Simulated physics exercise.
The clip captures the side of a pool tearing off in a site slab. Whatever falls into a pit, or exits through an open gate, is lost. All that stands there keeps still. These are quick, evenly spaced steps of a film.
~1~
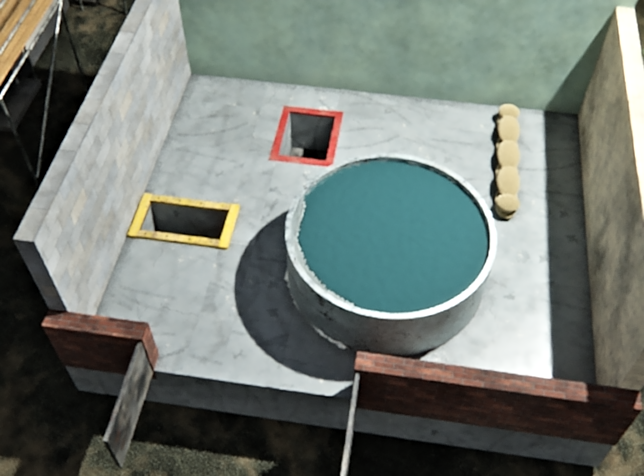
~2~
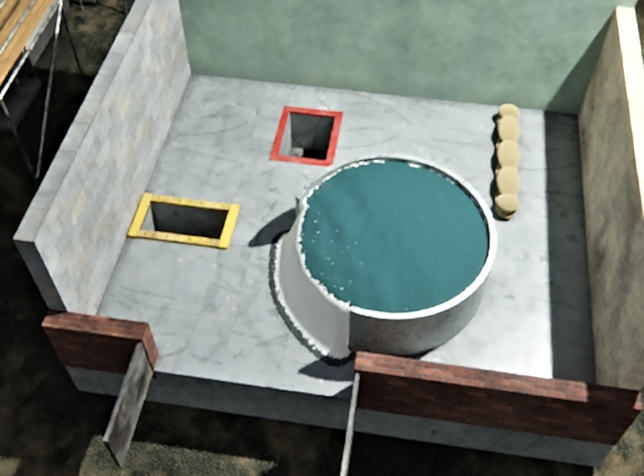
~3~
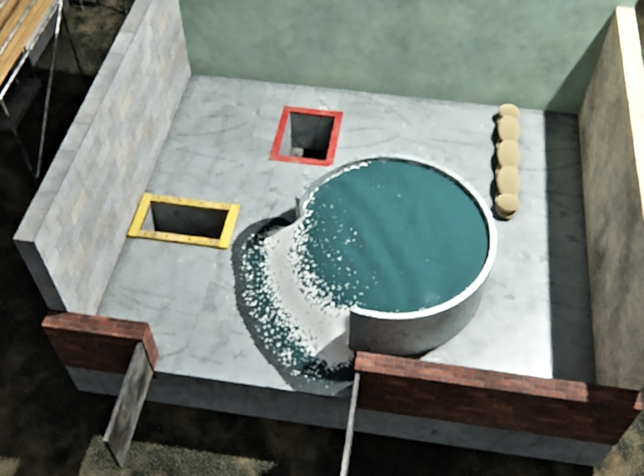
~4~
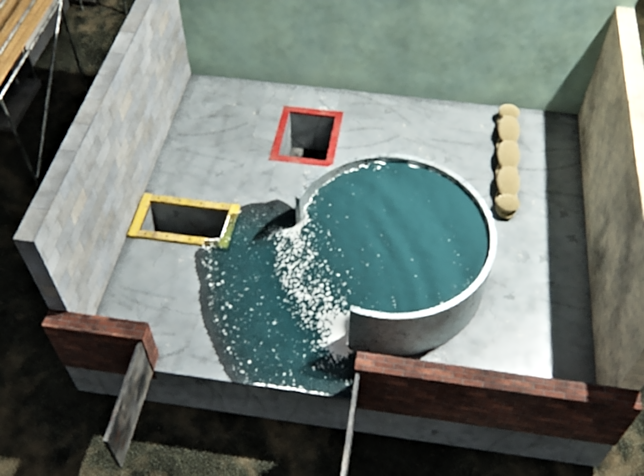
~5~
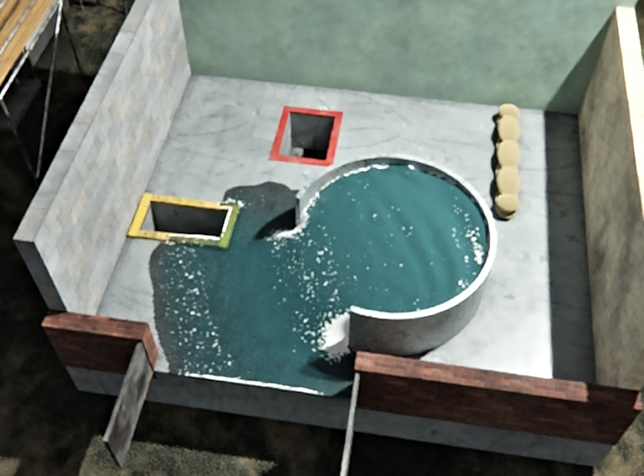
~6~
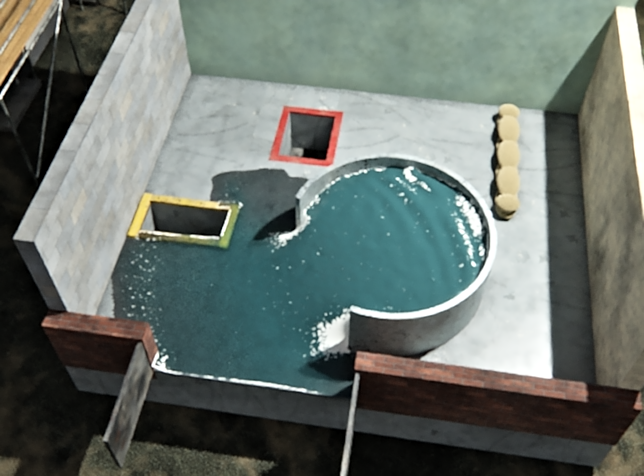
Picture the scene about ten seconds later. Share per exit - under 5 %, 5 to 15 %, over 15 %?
In the end the gate ends up with a share topping fifteen per cent. The yellow pit ends up with a share topping fifteen per cent. The red pit ends up with a share that stays below five per cent.
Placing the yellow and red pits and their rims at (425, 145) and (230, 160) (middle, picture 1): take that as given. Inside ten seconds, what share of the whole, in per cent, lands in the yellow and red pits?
The yellow pit receives 2 per cent and the red pit 20 per cent.
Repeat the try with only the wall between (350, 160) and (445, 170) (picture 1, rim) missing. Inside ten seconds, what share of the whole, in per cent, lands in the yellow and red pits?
Yellow 10 %, red 35 %.
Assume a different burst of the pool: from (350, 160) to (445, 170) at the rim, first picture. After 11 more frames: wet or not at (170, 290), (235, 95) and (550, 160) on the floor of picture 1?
One after the other: Clear, covered, awash.
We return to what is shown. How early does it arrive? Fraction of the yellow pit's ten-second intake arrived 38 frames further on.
About 90 per cent.
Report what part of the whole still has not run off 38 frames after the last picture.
My figure: Some 32 per cent.
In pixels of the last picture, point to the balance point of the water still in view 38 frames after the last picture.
At about (281, 264).
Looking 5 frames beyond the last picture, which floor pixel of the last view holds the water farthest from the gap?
The flood front should get to about (195, 123).
A moment on, water covers 30 % of the floor; the gate 11 %, the yellow pit 2 %, the red pit 0 %.
Next, water covers 25 % of the floor; the gate 21 %, the yellow pit 5 %, the red pit 0 %.
Then, water covers 35 % of the floor; the gate 33 %, the yellow pit 15 %, the red pit 0 %.
Later, water covers 40 % of the floor; the gate 45 %, the yellow pit 22 %, the red pit 1 %.
In the end, water covers 45 % of the floor; the gate 54 %, the yellow pit 24 %, the red pit 2 %.
